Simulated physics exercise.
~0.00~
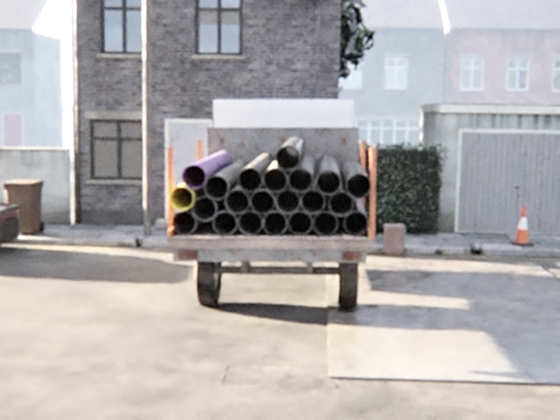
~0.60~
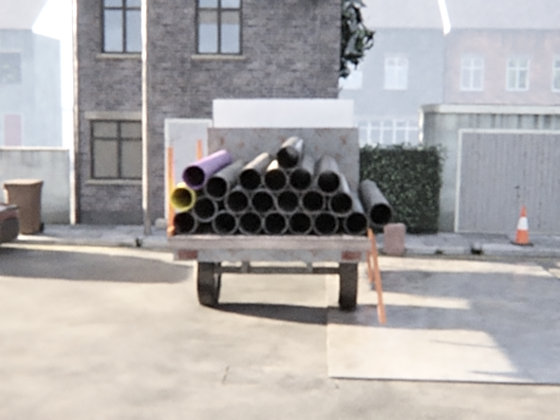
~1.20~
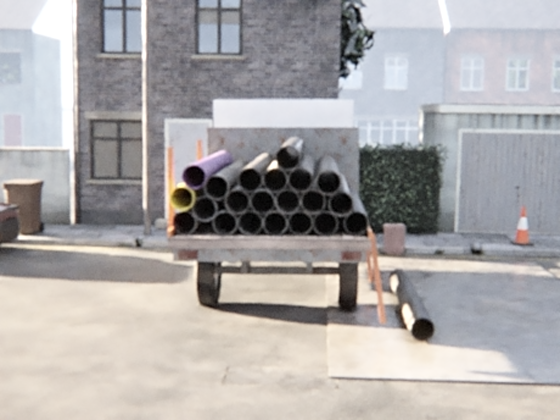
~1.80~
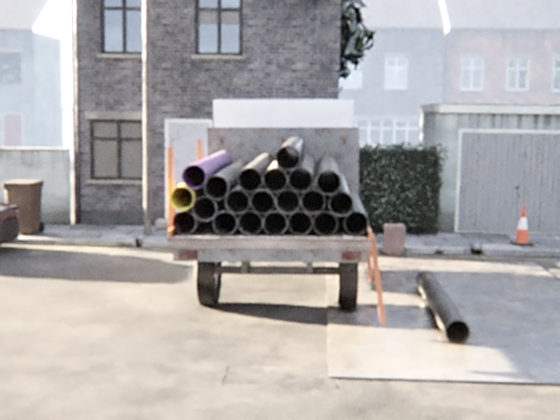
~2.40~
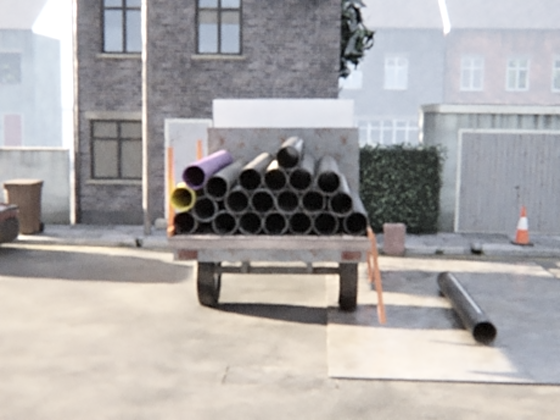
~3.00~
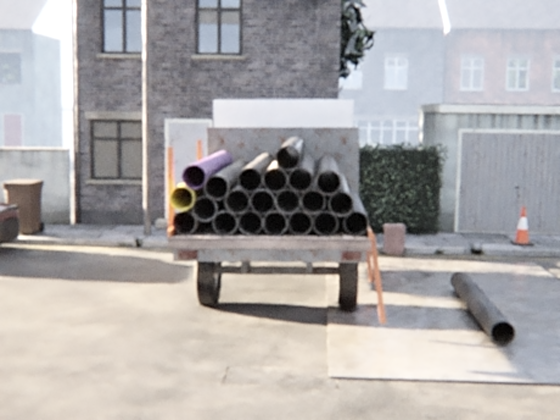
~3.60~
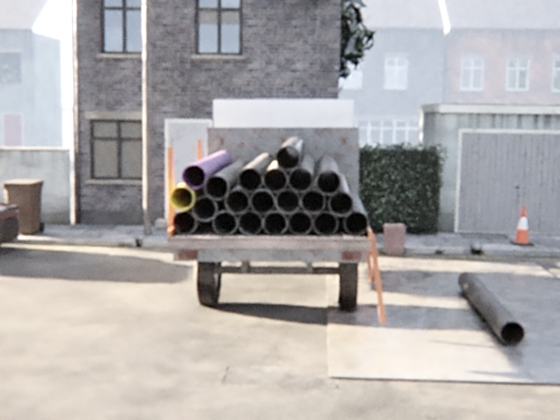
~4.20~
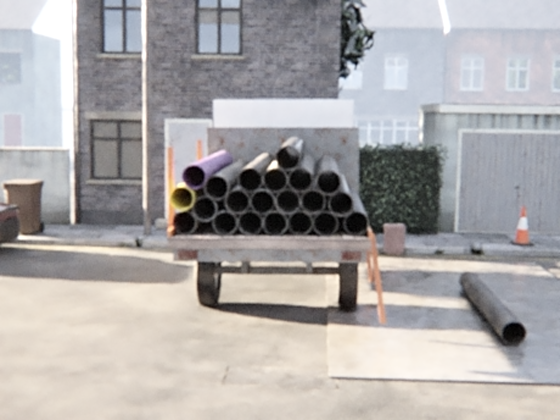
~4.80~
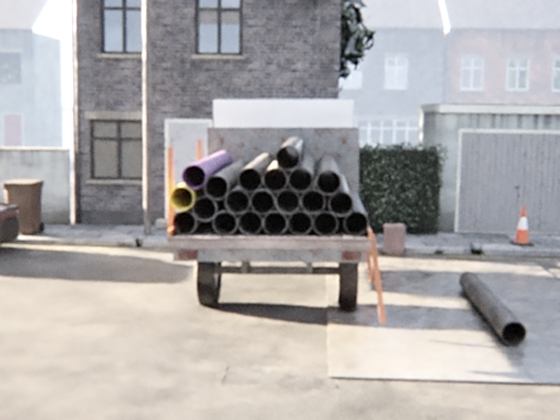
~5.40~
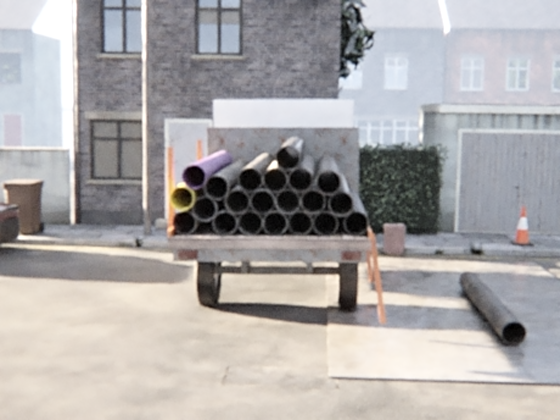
At the start, a flatbed lorry seen from behind stands parked before a brick building, stacked with hollow dark pipes, plus a yellow one and a purple one at the left. The orange posts along the right edge swing out and down, while those on the left stay upright. One dark pipe slips off the right side of the deck and drops to the ground. It rolls a short way to the right across the paler paving, slows and stops. The rest of the stack remains aboard, with the yellow and purple pipes still in their places.
